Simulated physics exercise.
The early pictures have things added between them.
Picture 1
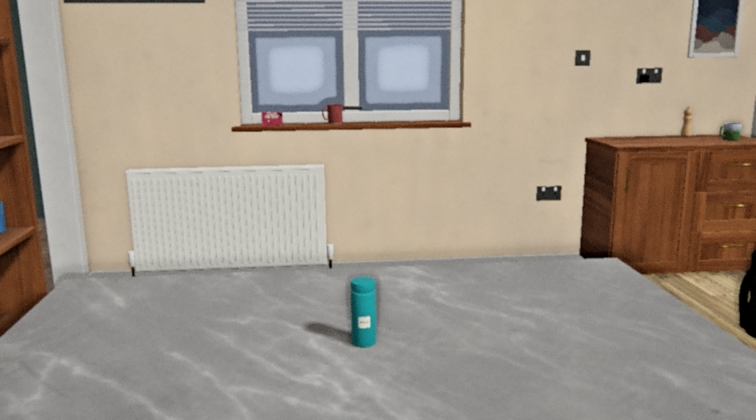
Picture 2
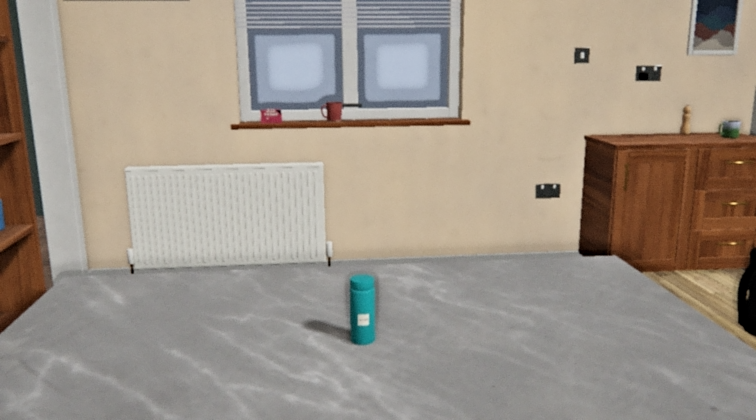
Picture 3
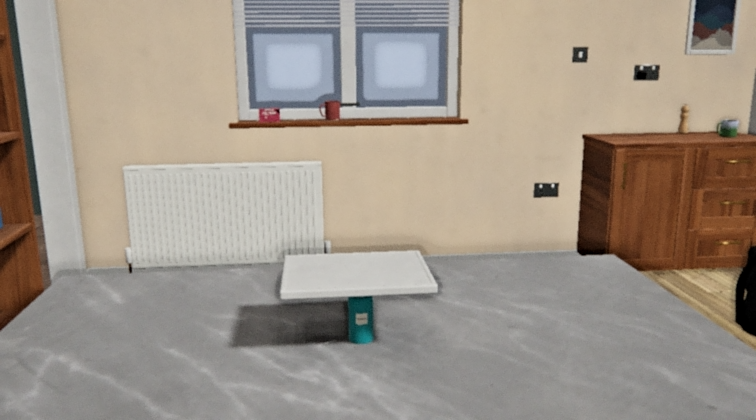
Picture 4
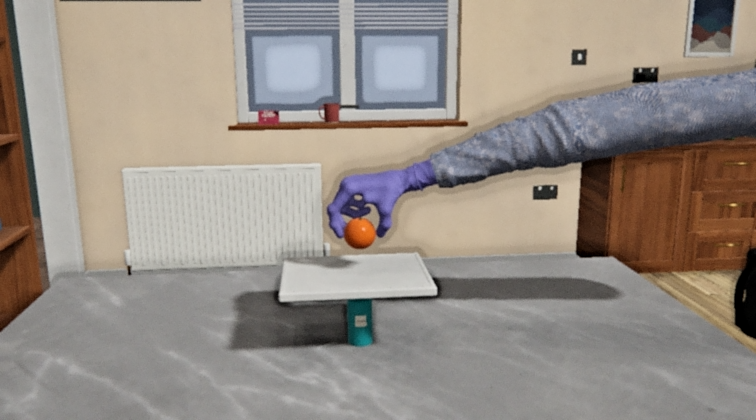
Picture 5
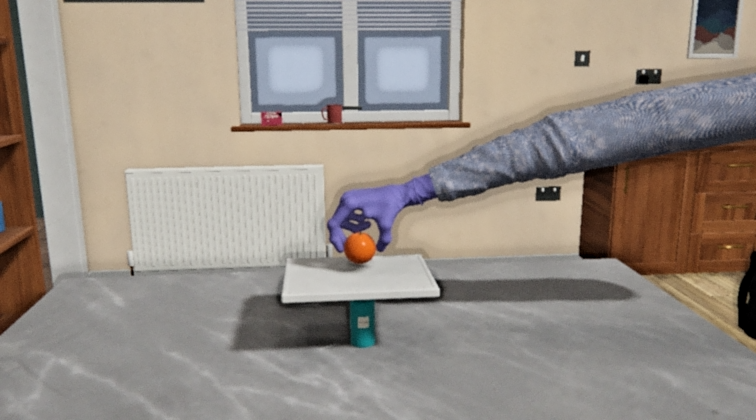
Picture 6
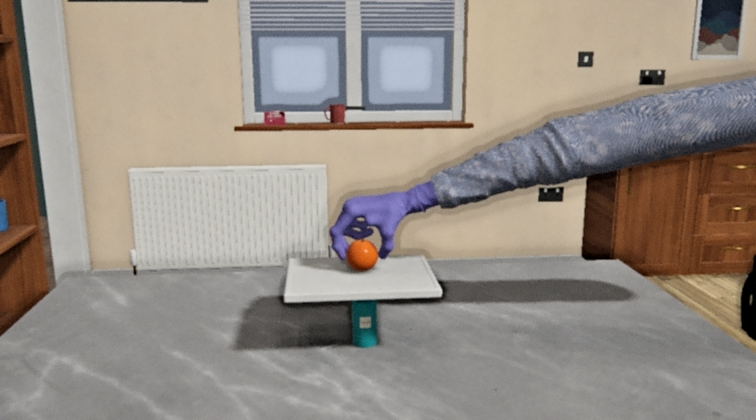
On a grey table, a purple-gloved hand lowers an orange tomato onto a white board atop a turquoise shaker.
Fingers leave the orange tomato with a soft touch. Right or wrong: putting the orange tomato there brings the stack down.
Wrong, the stack stays up.
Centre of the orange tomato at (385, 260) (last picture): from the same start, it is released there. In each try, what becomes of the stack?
Then it holds.
Then, 0.20 s after the last picture, nothing has stirred.
Then, 0.40 s after the last picture, orange tomato resting near (362, 256).
At rest, all 3 in place. Seen from the same camera at the end, orange tomato near (362, 256). The stack stays up.
